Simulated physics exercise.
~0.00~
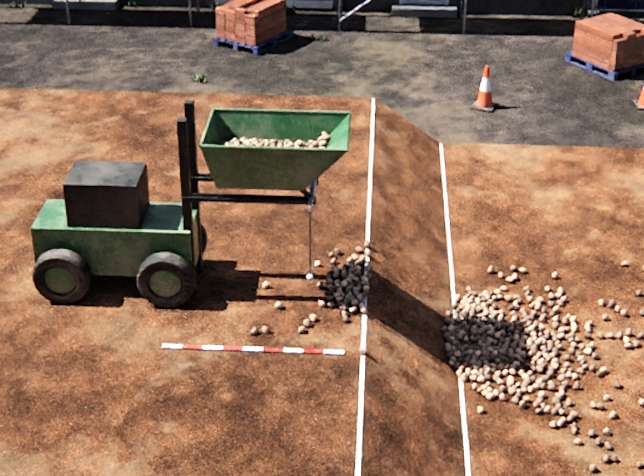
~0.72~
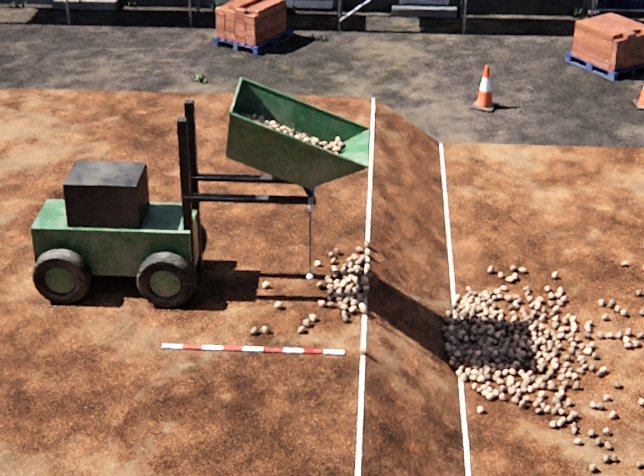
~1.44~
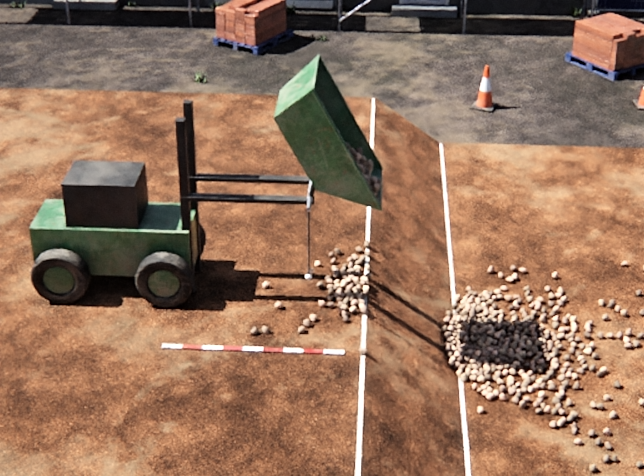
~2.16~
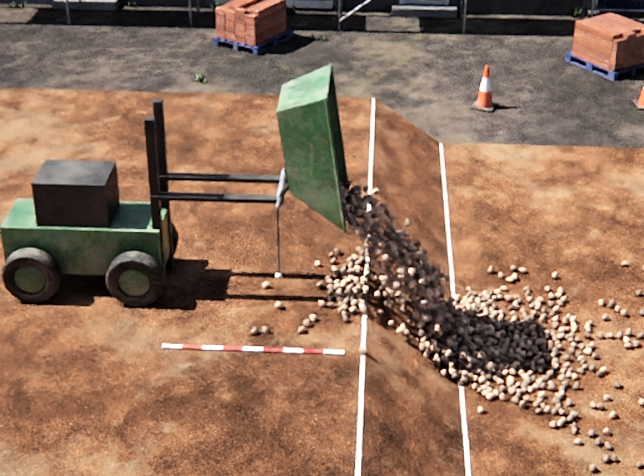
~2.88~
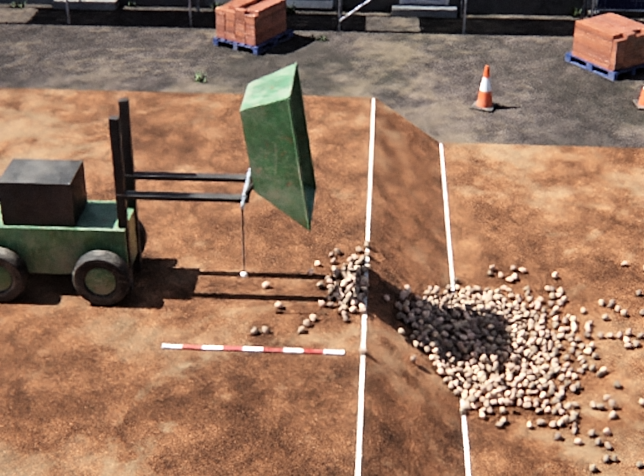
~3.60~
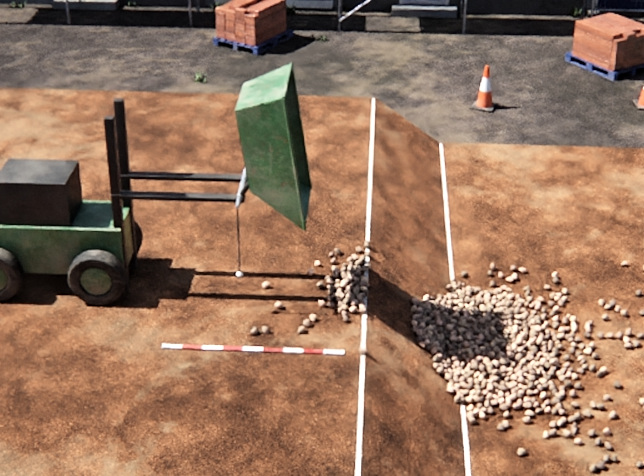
In the video, a green forklift tips its raised skip toward a bank between white lines, then backs left as pale stones pour down onto an earlier pile, leaving a broader heap at the foot and some stones at the top while the skip stays steeply tilted.
